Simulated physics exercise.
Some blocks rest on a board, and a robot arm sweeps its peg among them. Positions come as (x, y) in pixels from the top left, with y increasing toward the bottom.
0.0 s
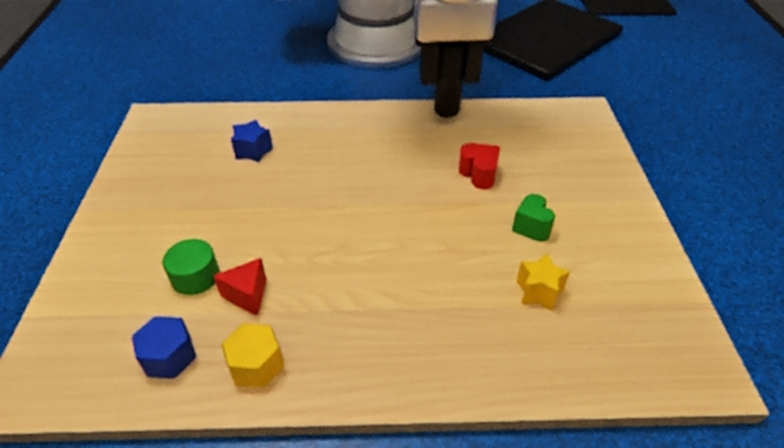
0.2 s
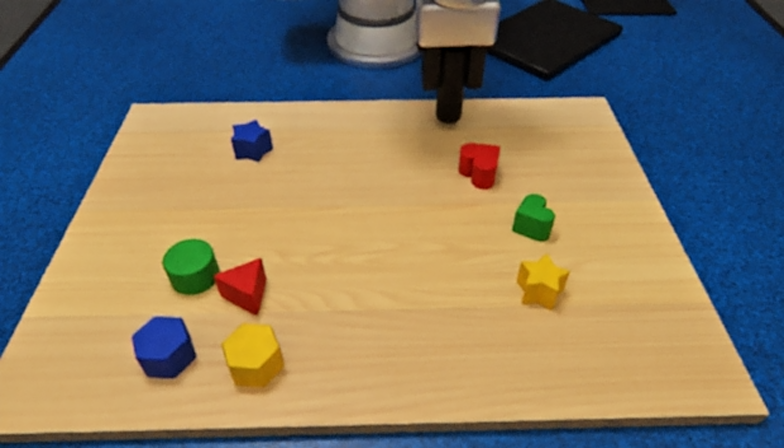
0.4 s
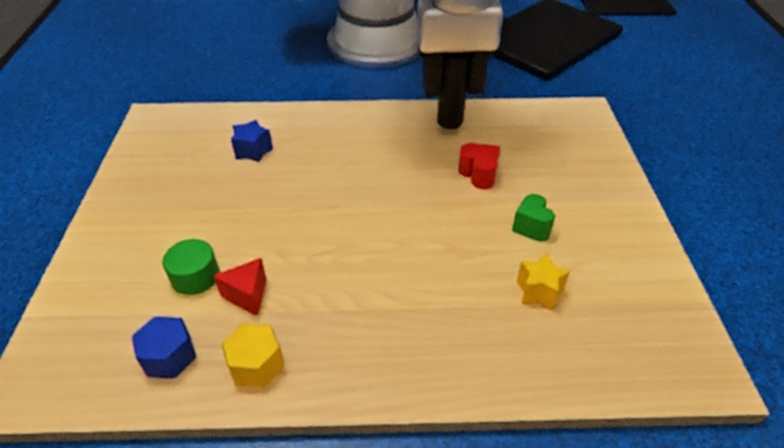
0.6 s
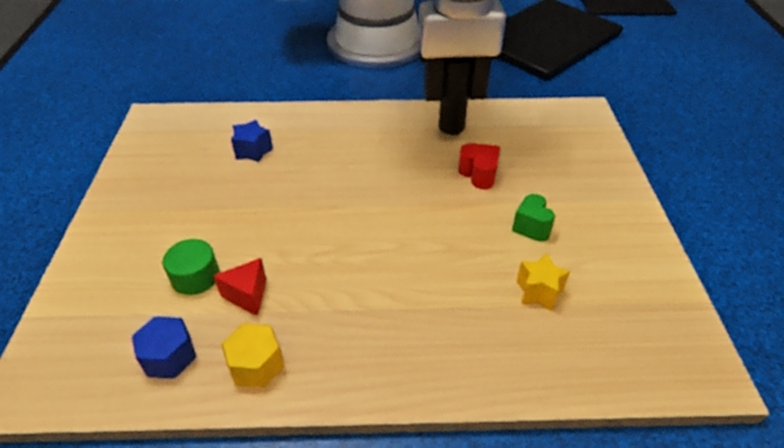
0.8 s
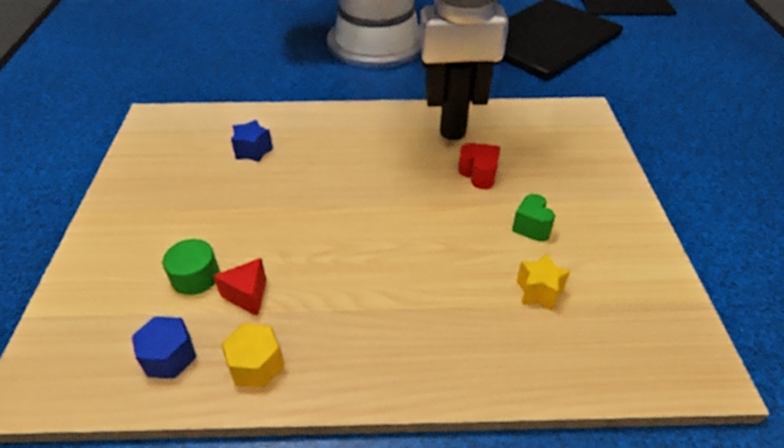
A robot arm with a dark peg stands at the far edge of a pale wooden board on a blue surface, seen from above and in front. A blue star sits far left, with a green cylinder, red triangle, blue hexagon and yellow hexagon nearer, while a red heart, green heart and yellow star line the right. The peg slides slightly toward the red heart, the blocks and view staying still.
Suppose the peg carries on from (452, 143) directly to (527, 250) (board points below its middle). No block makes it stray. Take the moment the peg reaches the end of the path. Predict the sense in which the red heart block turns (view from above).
Verdict: Counterclockwise.
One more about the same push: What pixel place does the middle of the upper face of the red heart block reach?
The top centre is at (547, 199).
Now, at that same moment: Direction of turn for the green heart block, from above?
Clockwise.
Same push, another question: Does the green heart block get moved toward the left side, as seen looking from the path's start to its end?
I'd say yes.
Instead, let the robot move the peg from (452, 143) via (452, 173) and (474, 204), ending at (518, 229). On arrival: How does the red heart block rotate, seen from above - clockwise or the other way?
Viewed from the top, it goes anticlockwise.
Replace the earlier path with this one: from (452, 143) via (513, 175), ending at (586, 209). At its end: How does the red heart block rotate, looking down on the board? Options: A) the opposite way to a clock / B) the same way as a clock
B.
The first path, step by step. One third of the way, peg at (475, 165); red heart block at (502, 171), turned 20° anticlockwise.
Two thirds of the way, peg at (500, 200); red heart block at (536, 193), turned 95° anticlockwise; green heart block at (555, 216), turned 35° clockwise.
At the end, peg at (530, 241); red heart block at (547, 199), turned 115° anticlockwise; green heart block at (571, 224), turned 35° clockwise; yellow star block not moved.
